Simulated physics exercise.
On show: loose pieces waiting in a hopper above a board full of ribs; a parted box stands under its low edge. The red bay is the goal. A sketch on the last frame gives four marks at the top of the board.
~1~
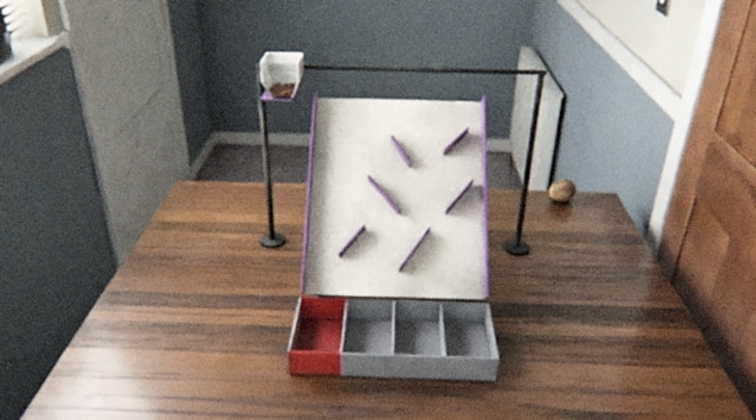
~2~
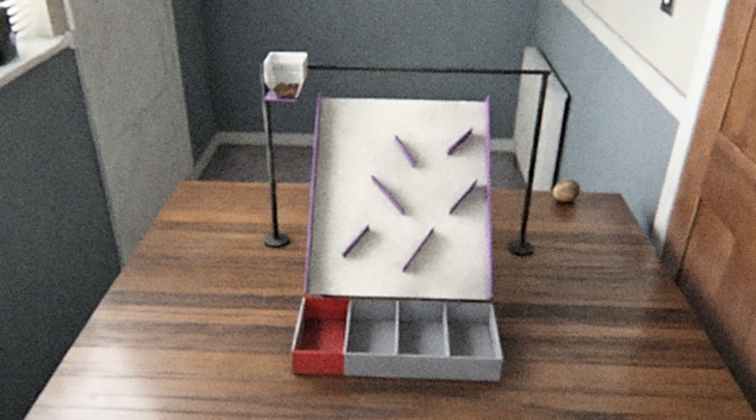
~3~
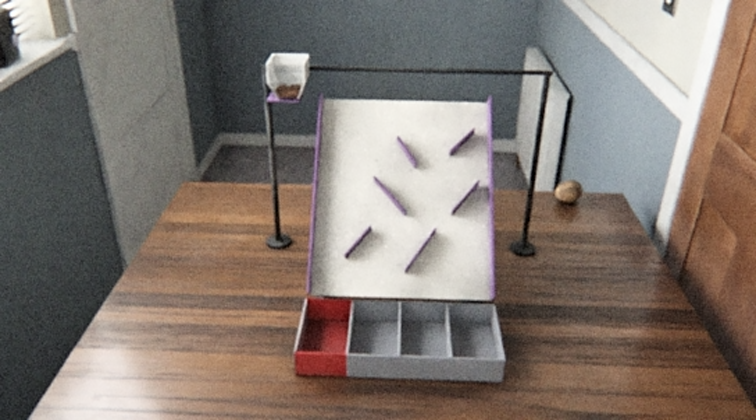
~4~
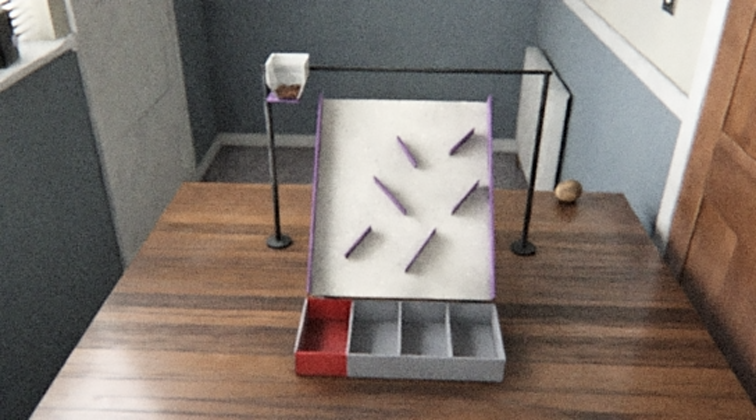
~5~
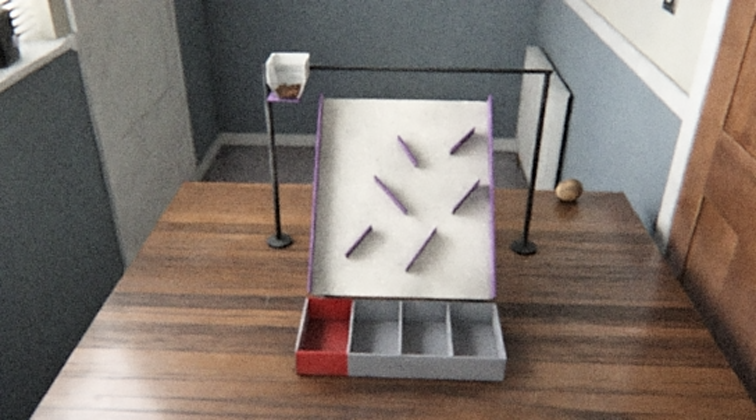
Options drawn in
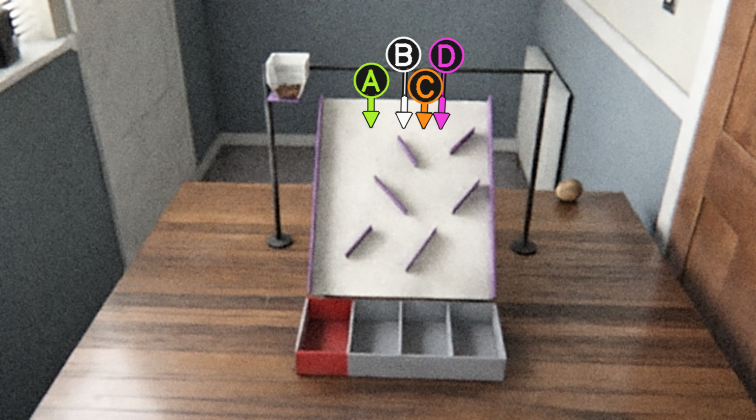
The view shifts slightly, while the small hopper of brown pieces stays still above the ribbed board.
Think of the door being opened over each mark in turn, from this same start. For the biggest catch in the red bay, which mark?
Best: A.
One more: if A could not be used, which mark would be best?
The answer is B.
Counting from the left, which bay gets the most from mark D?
It is the second one.
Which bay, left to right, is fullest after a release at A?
The first from the left.
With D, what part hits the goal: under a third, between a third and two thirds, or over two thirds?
Mark D gives under a third.
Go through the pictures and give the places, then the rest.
Hopper near (283, 89), cereal balls, door shut, in the first picture.
Ribs (396, 135) to (414, 163), (449, 150) to (473, 127), in the second picture.
Ribs (374, 176) to (406, 212), (452, 211) to (480, 180), in the third picture.
Ribs (345, 255) to (371, 225), (406, 270) to (436, 228), in the fourth picture.
Red bay near (322, 362), number 1 of 4 from the left, in the fifth picture.
On the marked copy, mark A meets the board at (370, 121); mark B meets the board at (403, 122); mark C meets the board at (423, 122); mark D meets the board at (440, 123).
Choosing A, close to two thirds in the red bay, close to a third in other bays.
Choosing B, a small share in the red bay, the bulk in other bays, a small share outside the box.
Choosing C, none at all in the red bay, all but a few in other bays.
Choosing D, none at all in the red bay, all but a few in other bays, only a few outside the box.
